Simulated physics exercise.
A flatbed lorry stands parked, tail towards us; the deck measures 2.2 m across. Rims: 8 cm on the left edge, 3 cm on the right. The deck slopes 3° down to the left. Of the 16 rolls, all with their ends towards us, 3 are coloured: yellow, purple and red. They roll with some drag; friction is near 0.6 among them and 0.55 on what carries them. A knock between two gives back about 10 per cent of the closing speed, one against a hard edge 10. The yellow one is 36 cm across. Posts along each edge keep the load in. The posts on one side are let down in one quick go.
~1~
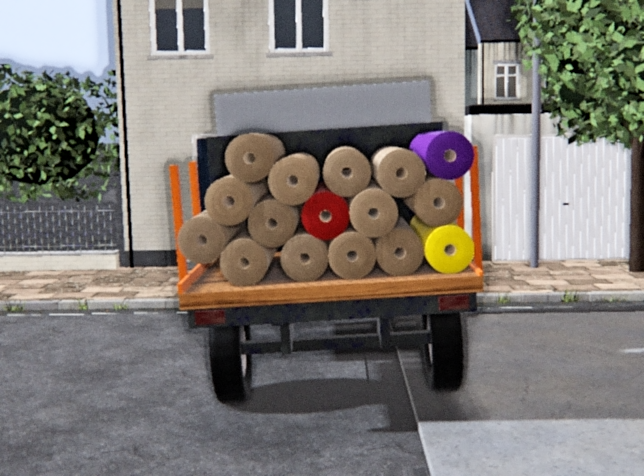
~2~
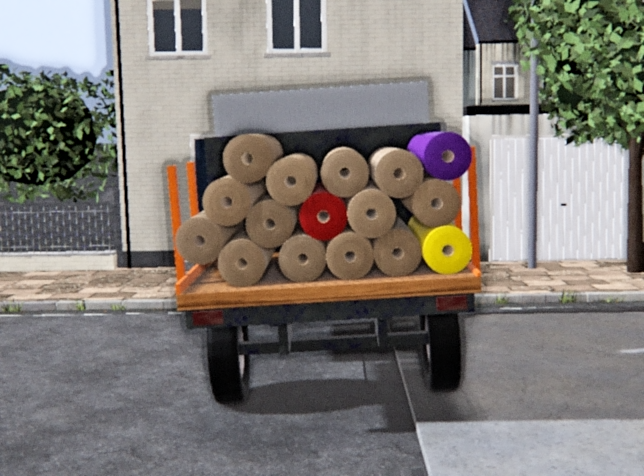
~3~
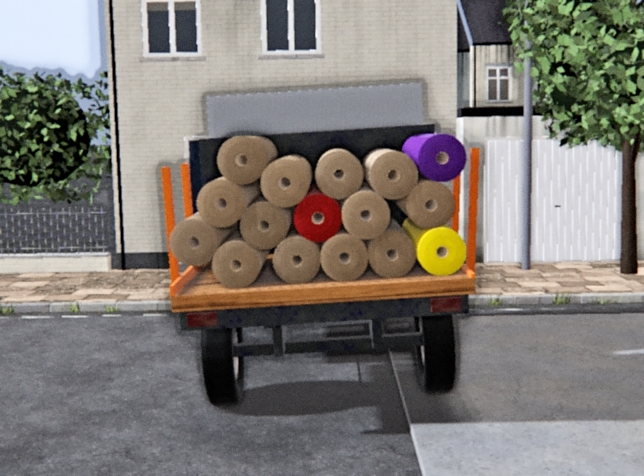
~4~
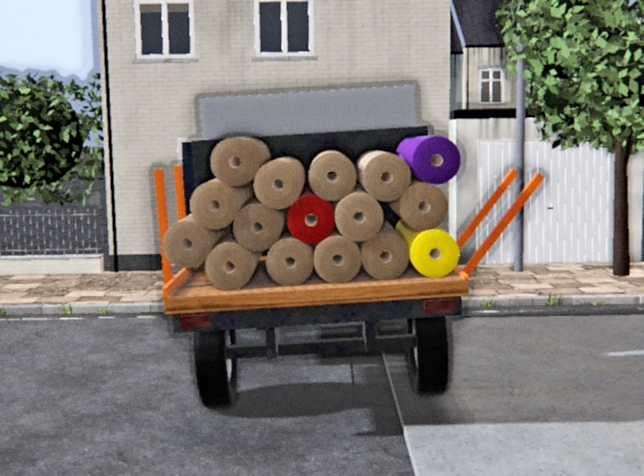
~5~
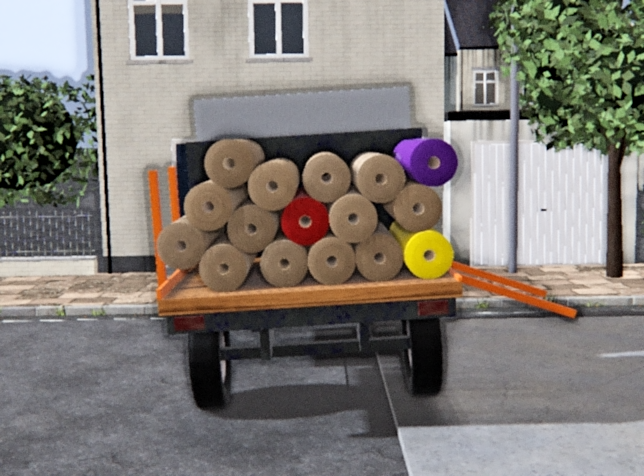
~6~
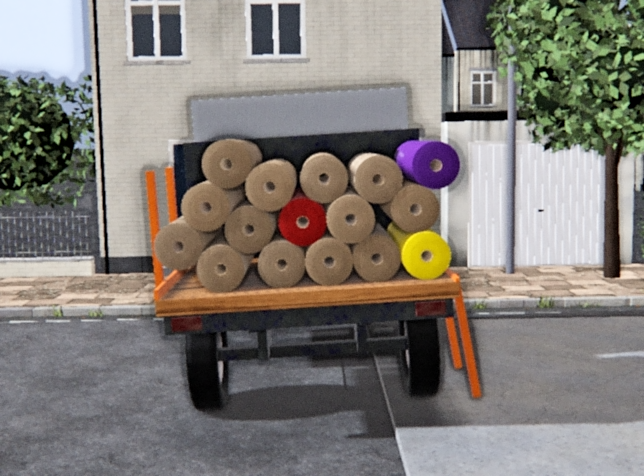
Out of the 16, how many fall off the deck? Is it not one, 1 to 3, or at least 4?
Out of 16: 1 to 3.
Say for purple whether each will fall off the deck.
Purple ends on the ground.
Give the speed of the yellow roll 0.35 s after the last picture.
About 0.0 m/s.
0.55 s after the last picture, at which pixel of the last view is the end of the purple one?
Near (498, 292).
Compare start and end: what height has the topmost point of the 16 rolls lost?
Some 0 cm lower.
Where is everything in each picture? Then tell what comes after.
Yellow (450, 250), purple (450, 156), red (326, 216); sides still shut; the deck slopes 3° down to the left; 5 of the 16 make up the bottom layer, in the first frame.
Yellow (448, 251), purple (448, 156), red (323, 217); both sides upright, in the second frame.
Yellow (442, 252), purple (443, 158), red (318, 218); right posts out by 5°, tip at (474, 153), in the third frame.
Yellow (435, 254), purple (437, 160), red (311, 220); right posts out by 40°, tip at (537, 179), in the fourth frame.
Yellow (429, 255), purple (434, 163), red (305, 222); right posts out by 110°, tip at (569, 312), in the fifth frame.
Yellow (427, 256), purple (436, 165), red (303, 223); right posts out by 170°, tip at (476, 391), in the sixth frame.
Then, 0.4 s past the sixth picture, yellow is on the deck, 20 cm from the right edge; purple is dropping off the right side; red is up on others, 110 cm from the left edge; 1 off so far.
Then, 0.6 s past the sixth picture, purple is dropping off the right side; as before, yellow, red; 1 off so far.
Finally (3.5 s after the last picture), yellow is on the deck, 15 cm from the right edge; purple is on the ground to the right; red is up on others, 110 cm from the left edge; 1 off so far.
